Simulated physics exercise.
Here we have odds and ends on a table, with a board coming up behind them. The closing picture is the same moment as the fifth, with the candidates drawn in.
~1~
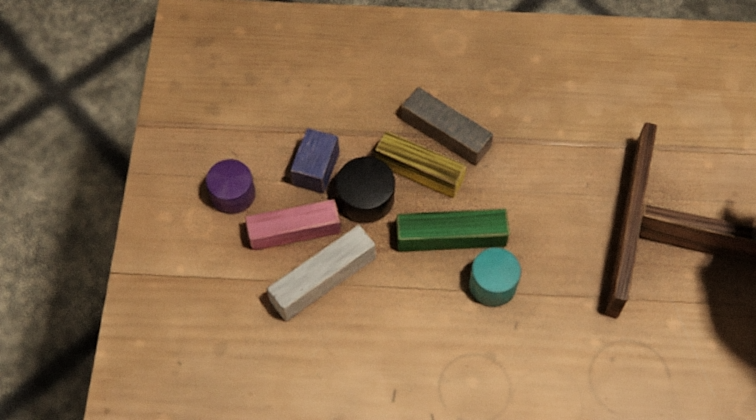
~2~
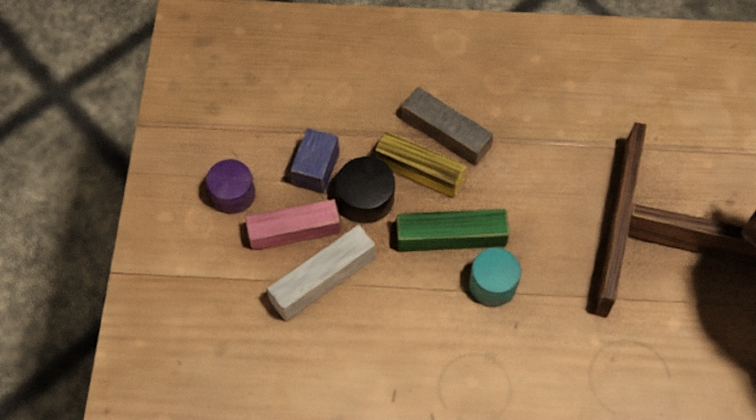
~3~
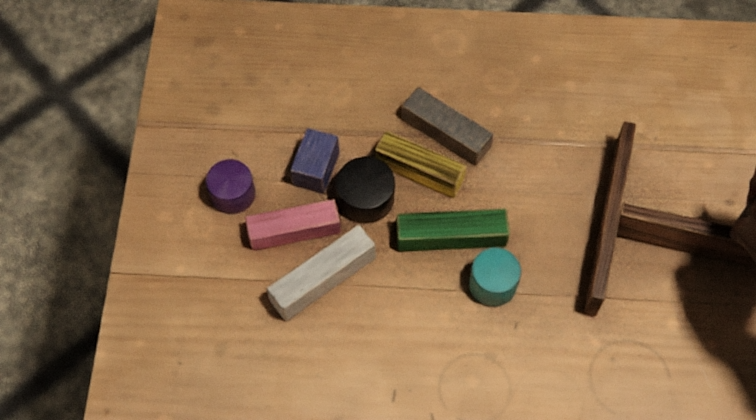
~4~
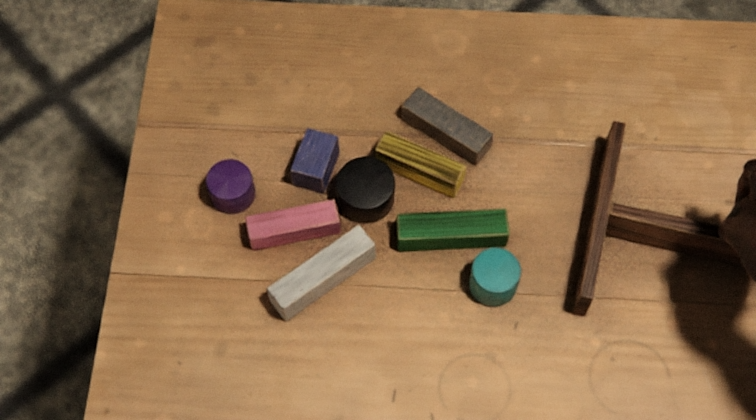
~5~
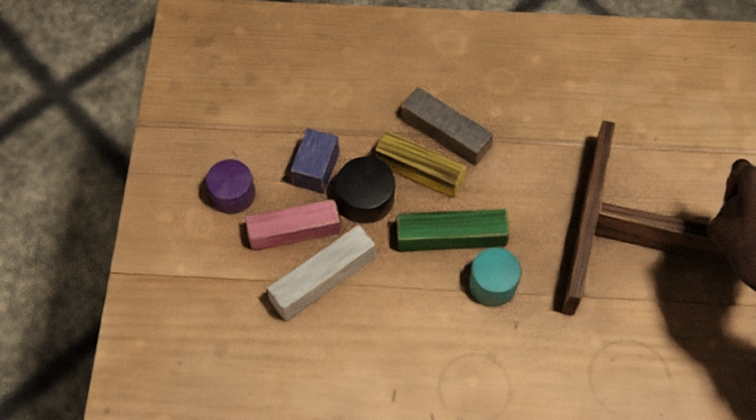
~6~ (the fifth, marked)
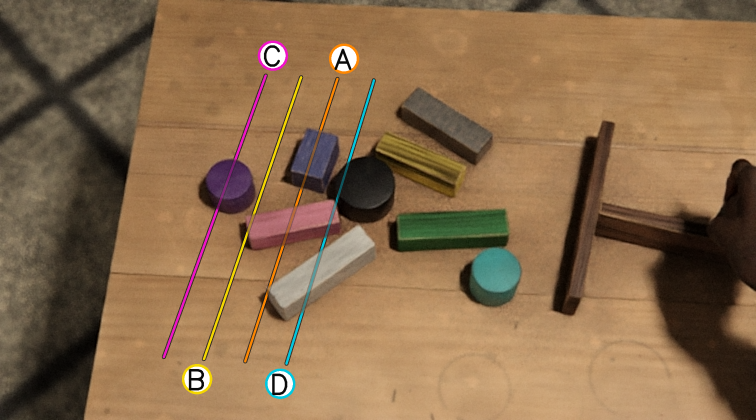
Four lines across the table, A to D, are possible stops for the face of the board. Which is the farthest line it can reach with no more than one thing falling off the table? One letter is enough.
It should halt at C.
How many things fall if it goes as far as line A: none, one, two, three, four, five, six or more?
By then, none.
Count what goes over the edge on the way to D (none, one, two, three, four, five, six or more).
By then, none.
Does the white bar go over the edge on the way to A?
By then, no.
On the marked copy, A at (294, 211); B at (255, 209); C at (218, 208); D at (333, 213).
Taking C. A third of the way, board (457, 199); grey bar (423, 120); pink stick (285, 224).
Two thirds of the way, board (322, 192); purple tin (186, 171); pink stick (181, 236).
When it is over, board (218, 187); purple tin over the edge; blue block (138, 136); one fallen.
As for the rest, A is within the limit but short; B is within the limit but short; D is within the limit but short.
